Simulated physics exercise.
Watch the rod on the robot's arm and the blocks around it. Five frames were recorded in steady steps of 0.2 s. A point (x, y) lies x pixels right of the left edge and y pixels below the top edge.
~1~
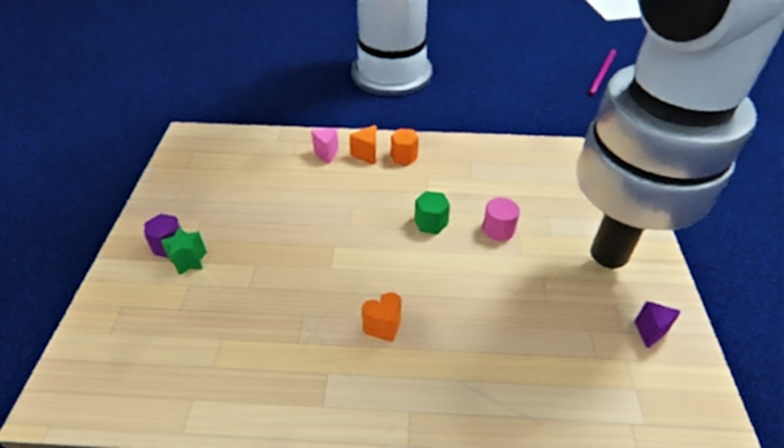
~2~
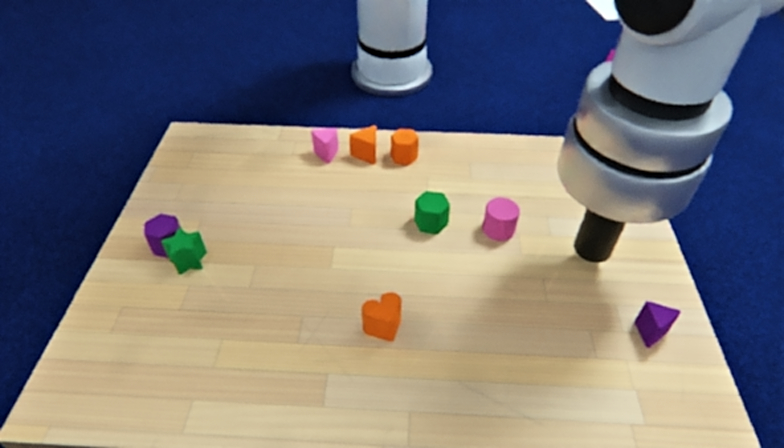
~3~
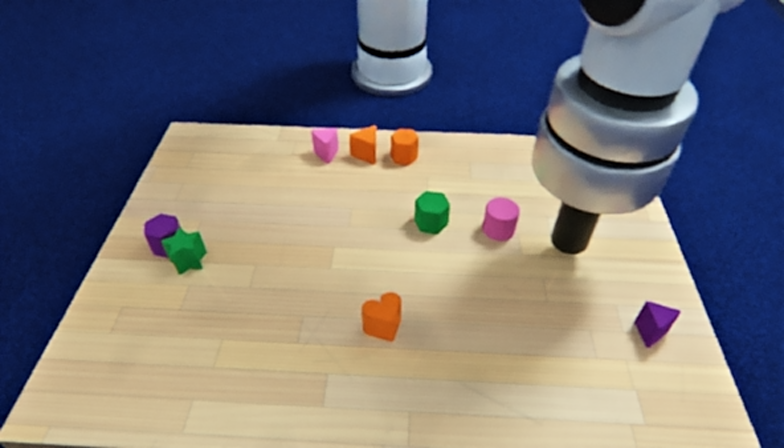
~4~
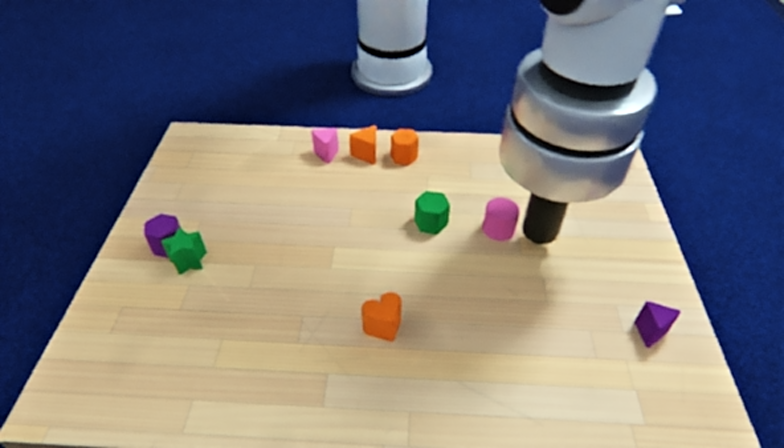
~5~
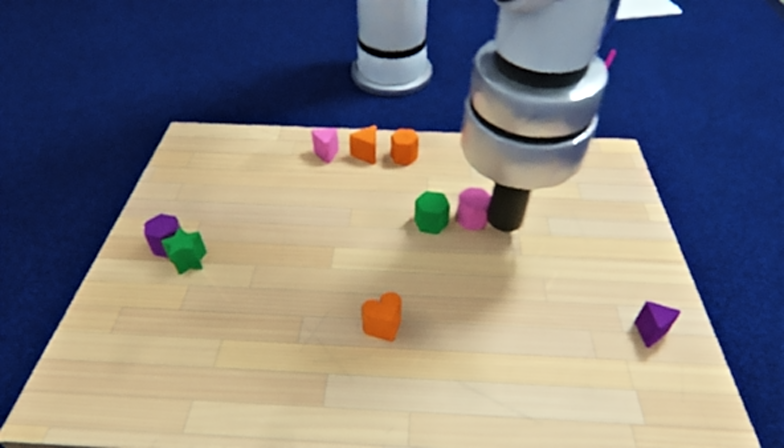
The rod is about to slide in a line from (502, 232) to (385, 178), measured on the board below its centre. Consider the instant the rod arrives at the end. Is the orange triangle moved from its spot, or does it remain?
Once the path is done, it is somewhere new.
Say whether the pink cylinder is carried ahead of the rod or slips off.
It sits in front of the rod.
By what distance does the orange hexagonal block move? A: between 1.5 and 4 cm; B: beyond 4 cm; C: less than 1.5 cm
The correct letter is C.
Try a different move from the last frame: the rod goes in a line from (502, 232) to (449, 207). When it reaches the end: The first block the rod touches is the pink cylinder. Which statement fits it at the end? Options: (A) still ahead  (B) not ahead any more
It's A.
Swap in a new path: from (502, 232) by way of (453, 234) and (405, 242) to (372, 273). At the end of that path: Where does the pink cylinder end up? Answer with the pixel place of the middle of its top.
I think it will end close to (451, 189).
On the path given first. One third of the way, rod (462, 201); green hexagonal block (426, 201), turned 25° anticlockwise; pink cylinder (435, 178).
Two thirds of the way, rod (421, 183); green hexagonal block (421, 201), turned 35° anticlockwise; pink cylinder (399, 159).
At the end, rod (385, 166); orange triangle (355, 124), turned 30° clockwise; orange hexagonal block not moved; green hexagonal block (421, 201), turned 35° anticlockwise; pink cylinder (366, 141).
